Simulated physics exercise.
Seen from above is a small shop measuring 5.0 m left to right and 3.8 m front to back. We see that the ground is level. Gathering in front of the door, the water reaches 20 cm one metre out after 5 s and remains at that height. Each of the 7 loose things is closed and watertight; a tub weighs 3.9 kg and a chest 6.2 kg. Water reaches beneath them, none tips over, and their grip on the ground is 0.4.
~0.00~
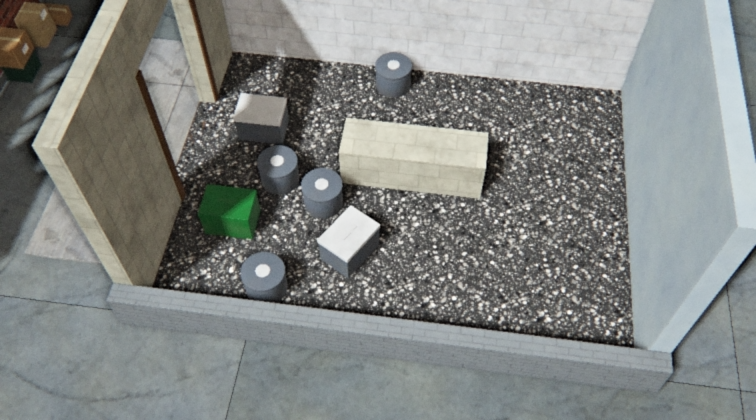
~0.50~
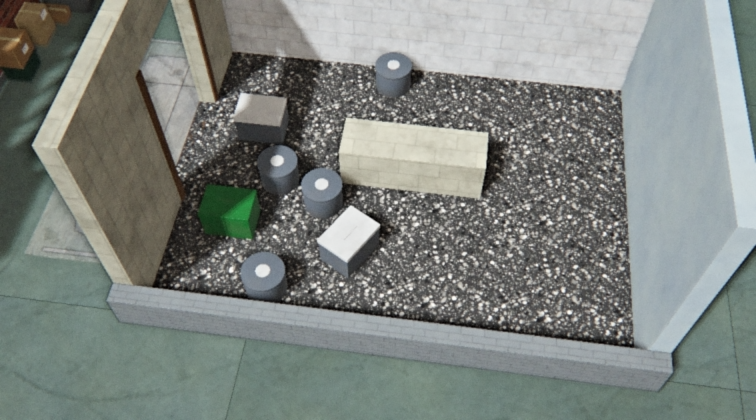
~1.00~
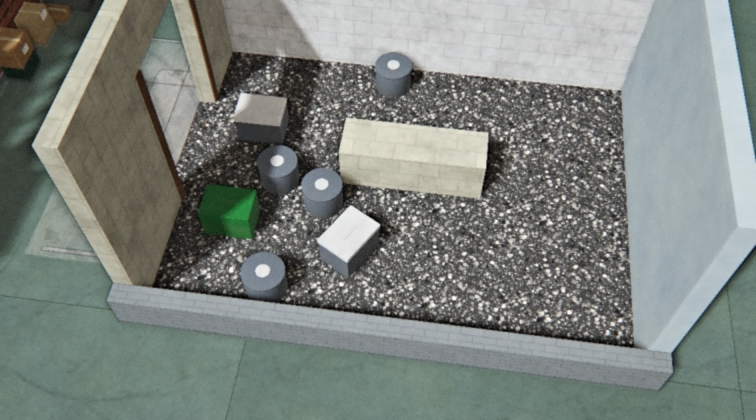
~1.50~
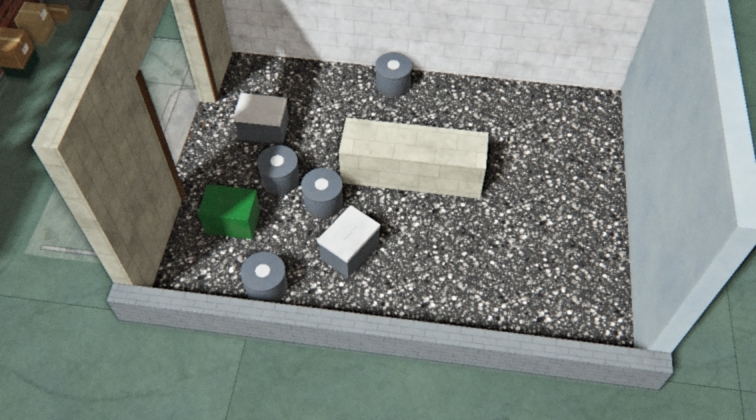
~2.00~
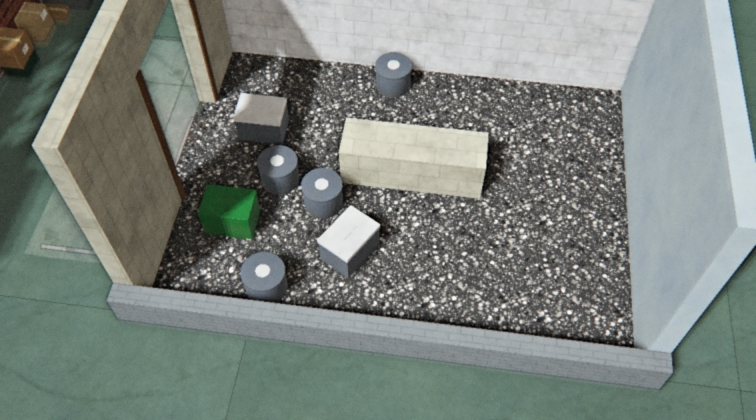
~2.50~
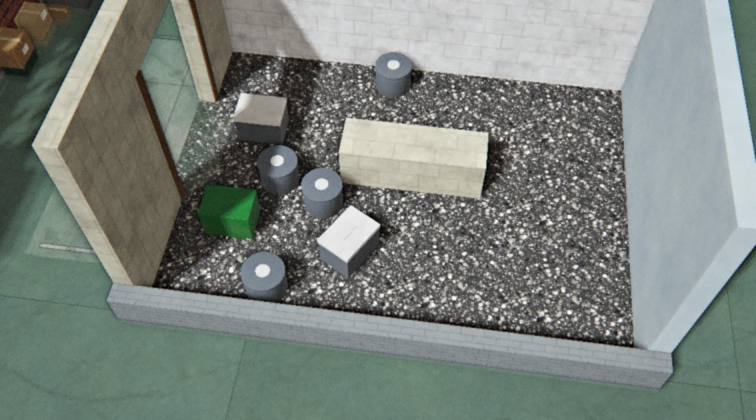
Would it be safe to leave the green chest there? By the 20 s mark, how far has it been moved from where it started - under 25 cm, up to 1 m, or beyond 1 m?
It has been moved up to 1 m.
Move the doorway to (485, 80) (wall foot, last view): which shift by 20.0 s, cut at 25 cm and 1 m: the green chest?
Green chest: Goes a long way.
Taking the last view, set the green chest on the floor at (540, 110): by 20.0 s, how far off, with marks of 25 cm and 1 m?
Looks like it is swept a long way.
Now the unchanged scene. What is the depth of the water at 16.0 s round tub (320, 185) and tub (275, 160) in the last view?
Depths: Near 15 cm, then near 10 cm.
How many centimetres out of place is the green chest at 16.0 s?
Shift by then: About 40 cm.
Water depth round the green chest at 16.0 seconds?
Depth approx. 9 cm.
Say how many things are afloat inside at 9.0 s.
At that time the total is 5.
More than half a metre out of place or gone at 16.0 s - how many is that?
Result: 6.
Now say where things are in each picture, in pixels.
The green chest at (227, 202), on the bottom; water covers 0.0 m2; 0 of 7 have shifted, in the first frame.
The green chest at (227, 202), on the bottom; water covers 0.0 m2; 0 of 7 have shifted, in the second frame.
The green chest at (227, 202) rests on the ground; water covers 0.0 m2; 0 of 7 have shifted, in the third frame.
The green chest at (227, 202), on the bottom; 0.0 m2 under water; 0 of 7 have shifted, in the fourth frame.
The green chest at (227, 202), on the bottom; water covers 0.0 m2; 0 of 7 have shifted, in the fifth frame.
The green chest at (227, 202), on the bottom; water covers 0.3 m2; 0 of 7 have shifted, in the sixth frame.
After 4.0 s the green chest is near (227, 202), 0.0 m from its start, aground; 0 afloat.
After 9.0 s the green chest is near (217, 226), 0.3 m from its start, aground; 5 afloat.
After 16.0 s the green chest is near (204, 230), 0.4 m from its start, afloat; 7 afloat.
After 20.0 s the green chest is near (232, 230), 0.4 m from its start, afloat; 7 afloat.
